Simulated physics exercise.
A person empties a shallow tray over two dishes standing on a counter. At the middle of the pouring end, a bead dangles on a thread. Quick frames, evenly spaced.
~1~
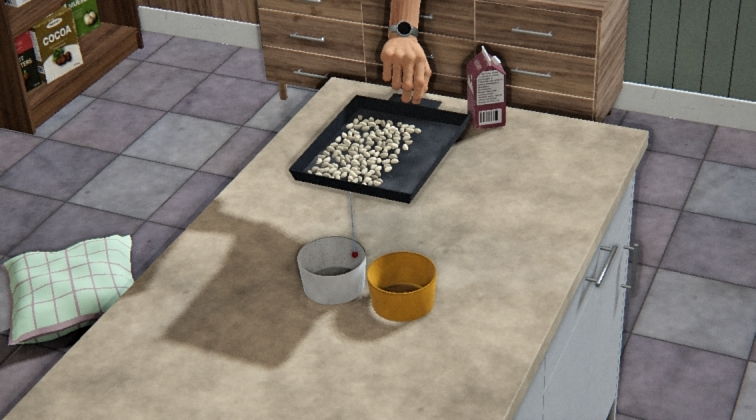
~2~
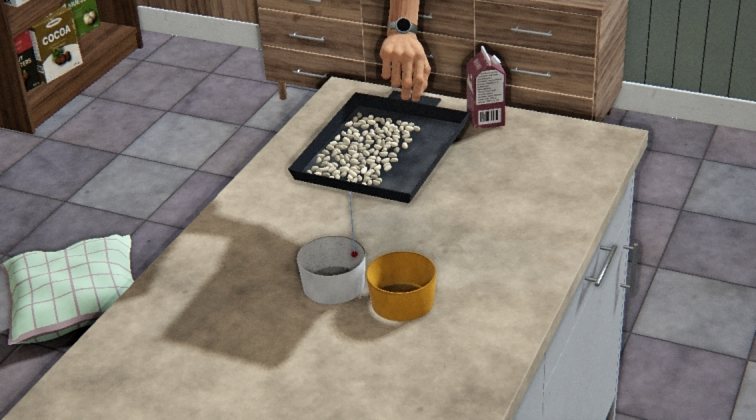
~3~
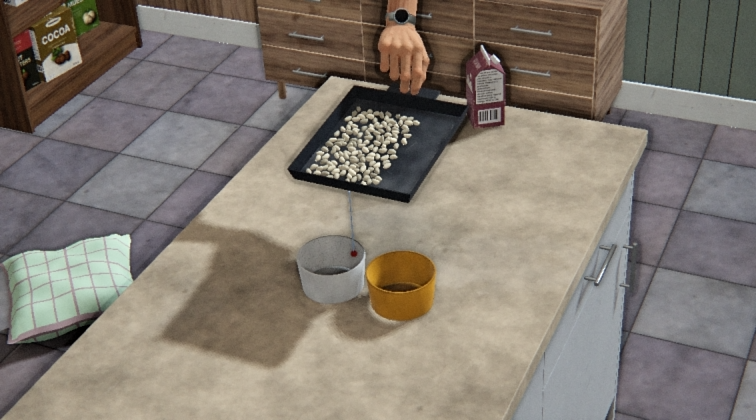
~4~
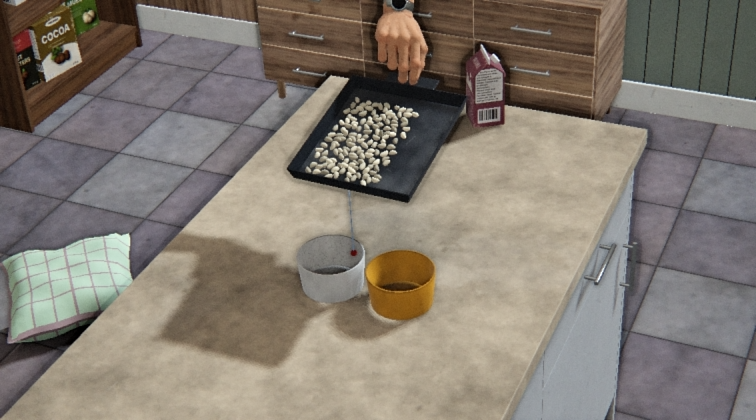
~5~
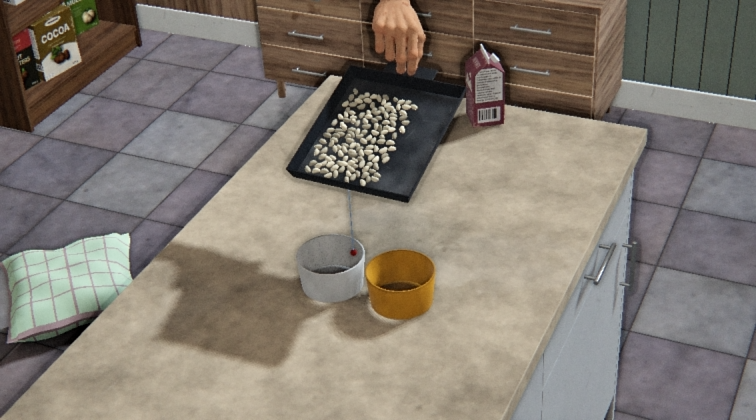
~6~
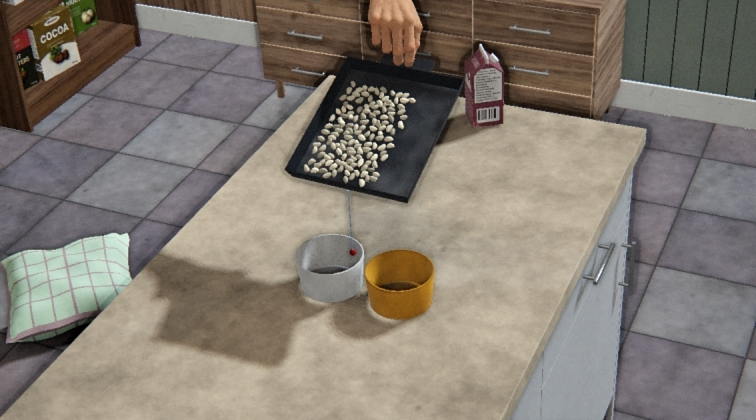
A hand gradually tilts a dark tray of white beans above two dishes on a counter.
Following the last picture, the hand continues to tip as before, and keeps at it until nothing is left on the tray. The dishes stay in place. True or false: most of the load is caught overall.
False - less than half is caught.
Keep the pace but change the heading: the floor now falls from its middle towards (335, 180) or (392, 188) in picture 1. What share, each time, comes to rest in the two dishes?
Case one 40 %; case two 90 %.
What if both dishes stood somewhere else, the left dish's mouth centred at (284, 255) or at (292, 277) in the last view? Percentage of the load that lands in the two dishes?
Roughly 50% first, roughly 80% second.
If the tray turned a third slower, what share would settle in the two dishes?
Roughly 20%.
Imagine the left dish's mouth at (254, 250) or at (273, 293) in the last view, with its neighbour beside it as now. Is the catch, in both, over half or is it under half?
In turn: The smaller part; less than half.
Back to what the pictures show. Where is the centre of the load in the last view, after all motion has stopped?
Somewhere around (353, 325) in the last picture.
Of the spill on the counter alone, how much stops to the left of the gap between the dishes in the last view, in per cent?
Estimate: Near 80 per cent.
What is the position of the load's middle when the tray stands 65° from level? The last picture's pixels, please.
Look about (351, 173) in the last picture.
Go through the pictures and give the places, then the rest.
The first frame shows corners of the pouring end near (294, 168) and (409, 191), level; middle of the load near (363, 151), white beans; left dish near (318, 288); right dish near (388, 305); bead on its thread near (355, 255).
The second frame shows corners of the pouring end near (293, 168) and (408, 191), level; middle of the load near (362, 150).
The third frame shows corners of the pouring end near (293, 167) and (408, 191), tipped barely, level across its low end; middle of the load near (362, 146).
The fourth frame shows corners of the pouring end near (292, 167) and (407, 192), tipped a little, level across its low end; middle of the load near (361, 141).
The fifth frame shows corners of the pouring end near (291, 167) and (406, 193), tipped a little, level across its low end; middle of the load near (360, 137).
The sixth frame shows corners of the pouring end near (290, 167) and (405, 194), tipped clearly, level across its low end; middle of the load near (358, 133); left dish near (316, 286); right dish near (386, 303).
Shortly afterwards, tray tipped steeply; all but a few on the tray; only a few in the air.
Next, tray tipped past a quarter turn; near half on the tray; only a few in the right dish; a little outside both; near a third in the air.
Some moments later, tray tipped past a quarter turn; near a quarter in the right dish; only a few in the left dish; the bulk outside both.
In the end, tray tipped past a quarter turn; near a quarter in the right dish; only a few in the left dish; the bulk outside both.
